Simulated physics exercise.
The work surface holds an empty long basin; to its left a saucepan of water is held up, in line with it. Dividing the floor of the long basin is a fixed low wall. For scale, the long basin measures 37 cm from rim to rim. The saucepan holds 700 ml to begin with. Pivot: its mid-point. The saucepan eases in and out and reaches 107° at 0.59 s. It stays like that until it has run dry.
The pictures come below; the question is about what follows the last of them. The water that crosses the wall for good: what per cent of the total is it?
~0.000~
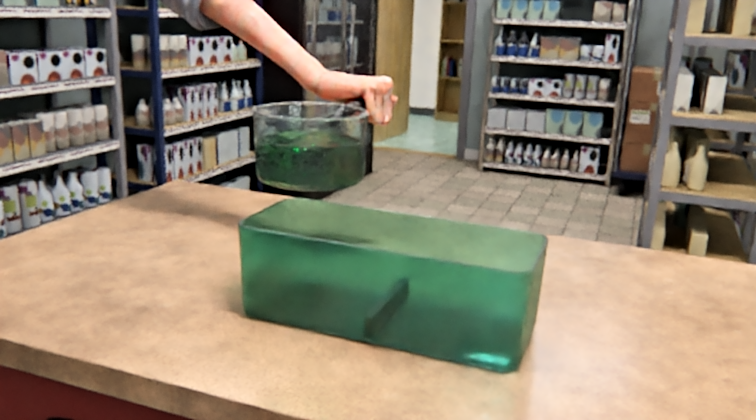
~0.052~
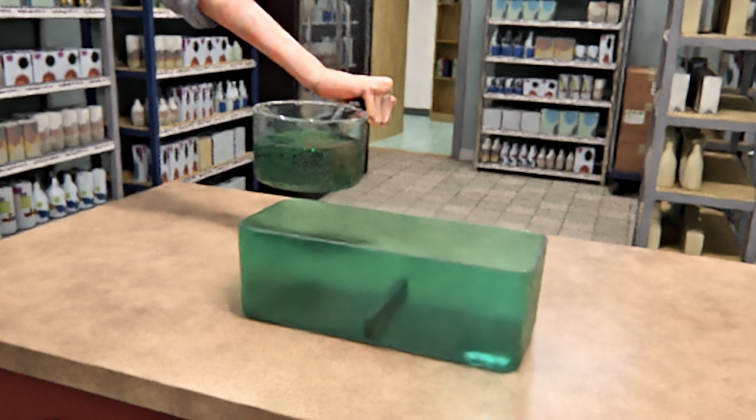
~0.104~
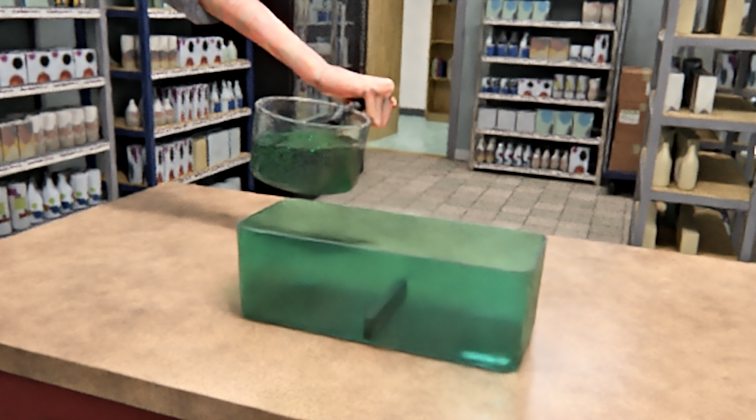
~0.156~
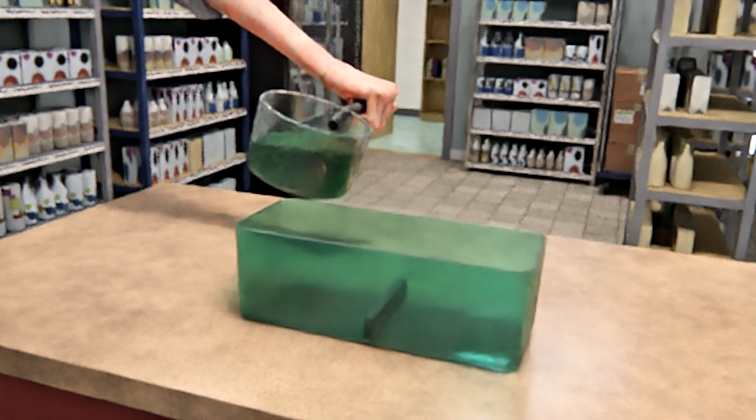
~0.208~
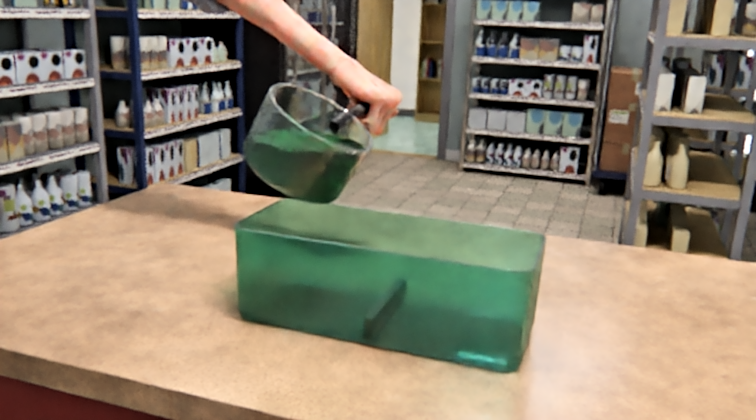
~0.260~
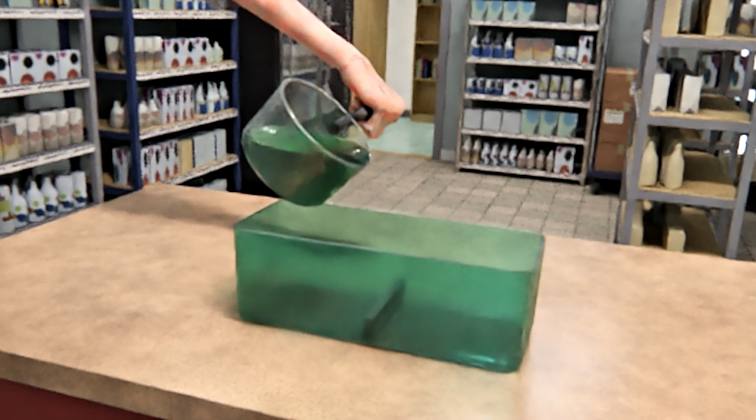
It is about 40 per cent of the total.
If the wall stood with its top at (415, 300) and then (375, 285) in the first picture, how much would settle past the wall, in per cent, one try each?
15 then 65 %.
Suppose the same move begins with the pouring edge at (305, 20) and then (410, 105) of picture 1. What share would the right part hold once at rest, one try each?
The first try gives around 20 percent, the second around 85 percent.
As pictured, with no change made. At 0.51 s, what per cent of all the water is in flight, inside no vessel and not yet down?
About 24 per cent.
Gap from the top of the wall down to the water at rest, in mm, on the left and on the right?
Left about 14 mm, while the right is about 20 mm.
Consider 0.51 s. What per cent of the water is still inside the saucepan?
Close to 32 in a hundred.
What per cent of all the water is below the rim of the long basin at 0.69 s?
It works out near 88 per cent.
After 0.51 s the tilt is 102° and 32 per cent is still to pour, 23 is left of the wall and 20 right of it.
After 0.69 s the tilt is 107° and 8 per cent is still to pour, 48 is left of the wall and 39 right of it.
After 0.88 s the tilt is 107° and 1 per cent is still to pour, 58 is left of the wall and 39 right of it.
After 1.09 s the tilt is 107° and 0 per cent is still to pour, 59 is left of the wall and 39 right of it.
In the end 59 per cent lies left of the wall, 40 right of it and 1 outside.
